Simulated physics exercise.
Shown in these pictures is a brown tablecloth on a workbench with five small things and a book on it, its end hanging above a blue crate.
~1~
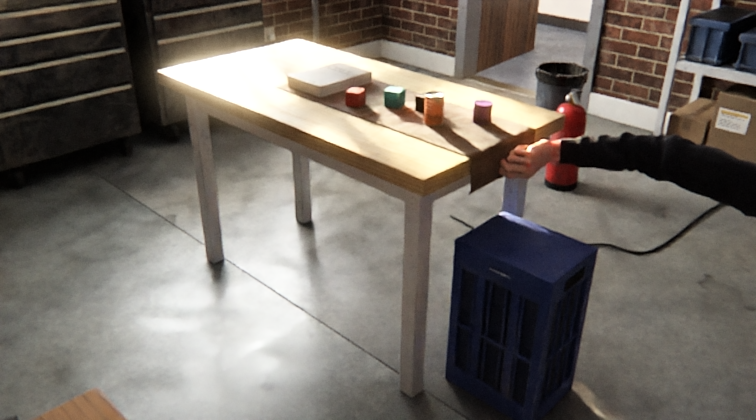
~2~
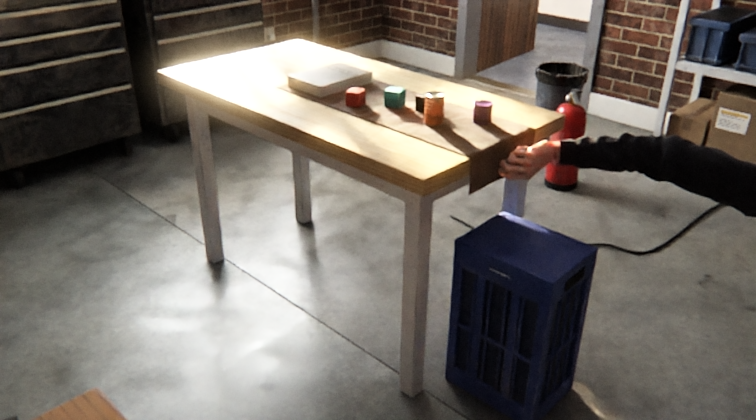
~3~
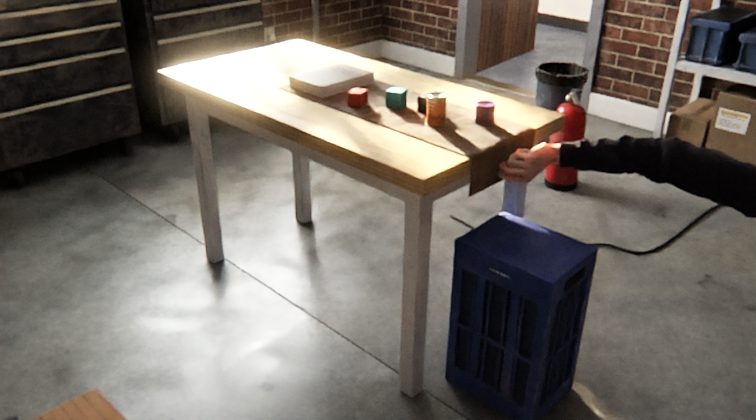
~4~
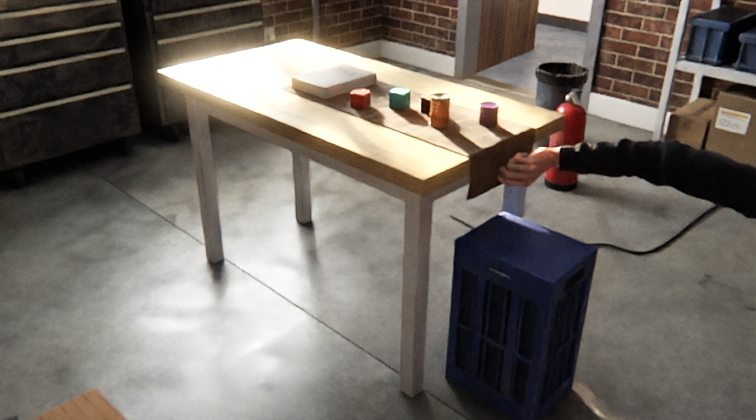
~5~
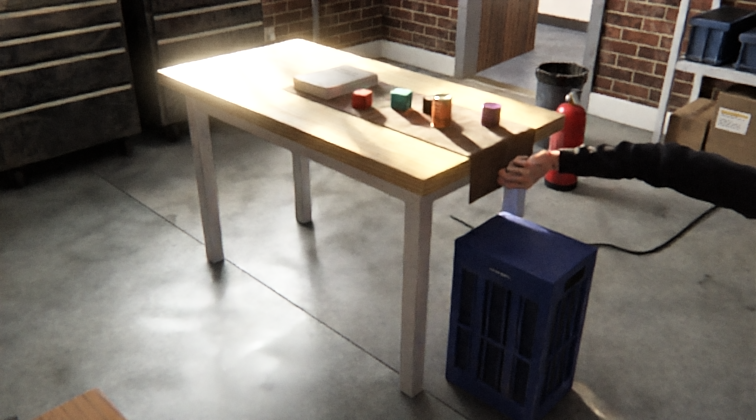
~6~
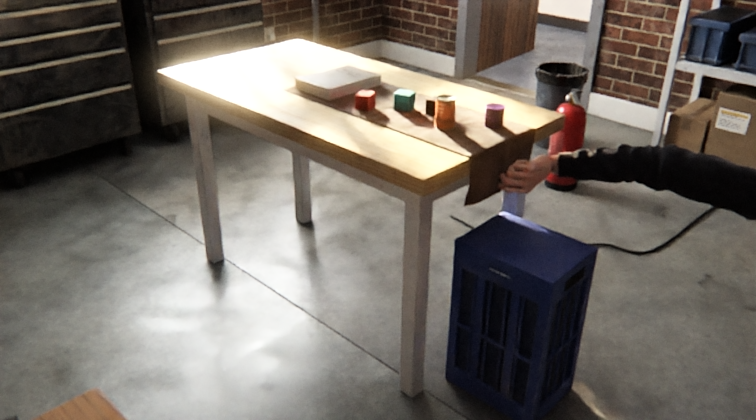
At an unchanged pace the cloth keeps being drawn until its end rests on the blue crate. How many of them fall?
Watching it, the fallen ones add up to one, no more.
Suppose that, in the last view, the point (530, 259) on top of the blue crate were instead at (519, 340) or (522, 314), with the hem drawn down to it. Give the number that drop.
First height: 4; second height: 3.
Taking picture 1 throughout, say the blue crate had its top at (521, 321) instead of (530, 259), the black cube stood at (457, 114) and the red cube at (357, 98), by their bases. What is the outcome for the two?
Well, the black cube is dislodged, and the red cube is safe.
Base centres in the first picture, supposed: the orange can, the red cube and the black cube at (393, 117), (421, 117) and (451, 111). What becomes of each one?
Orange can: Still up. Red cube: Still up. Black cube: Still up.
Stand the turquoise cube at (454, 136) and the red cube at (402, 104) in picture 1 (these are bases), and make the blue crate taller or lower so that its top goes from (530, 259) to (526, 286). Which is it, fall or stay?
Turquoise cube is gone, red cube stays.
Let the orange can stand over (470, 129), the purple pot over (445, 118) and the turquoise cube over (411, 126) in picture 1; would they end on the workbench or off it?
Orange can: Off; purple pot: Still on; turquoise cube: Still on.
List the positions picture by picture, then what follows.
Hem (469, 194); purple pot (483, 103); orange can (435, 94); black cube (427, 95); turquoise cube (395, 89); red cube (356, 90); top of the crate (530, 259), in the first frame.
Hem (469, 195); purple pot (484, 103), in the second frame.
Hem (468, 197); orange can (437, 95), in the third frame.
Hem (466, 200); black cube (432, 97); top of the crate (530, 259), in the fourth frame.
Hem (469, 204); turquoise cube (402, 92), in the fifth frame.
Hem (464, 205); purple pot (495, 106); orange can (446, 97); black cube (437, 99); turquoise cube (405, 92); red cube (365, 93), in the sixth frame.
A little later, hem near (499, 207); all still up.
Next, hem on the crate; purple pot gone.
When it is over, hem on the crate; purple pot gone. It carries off one.
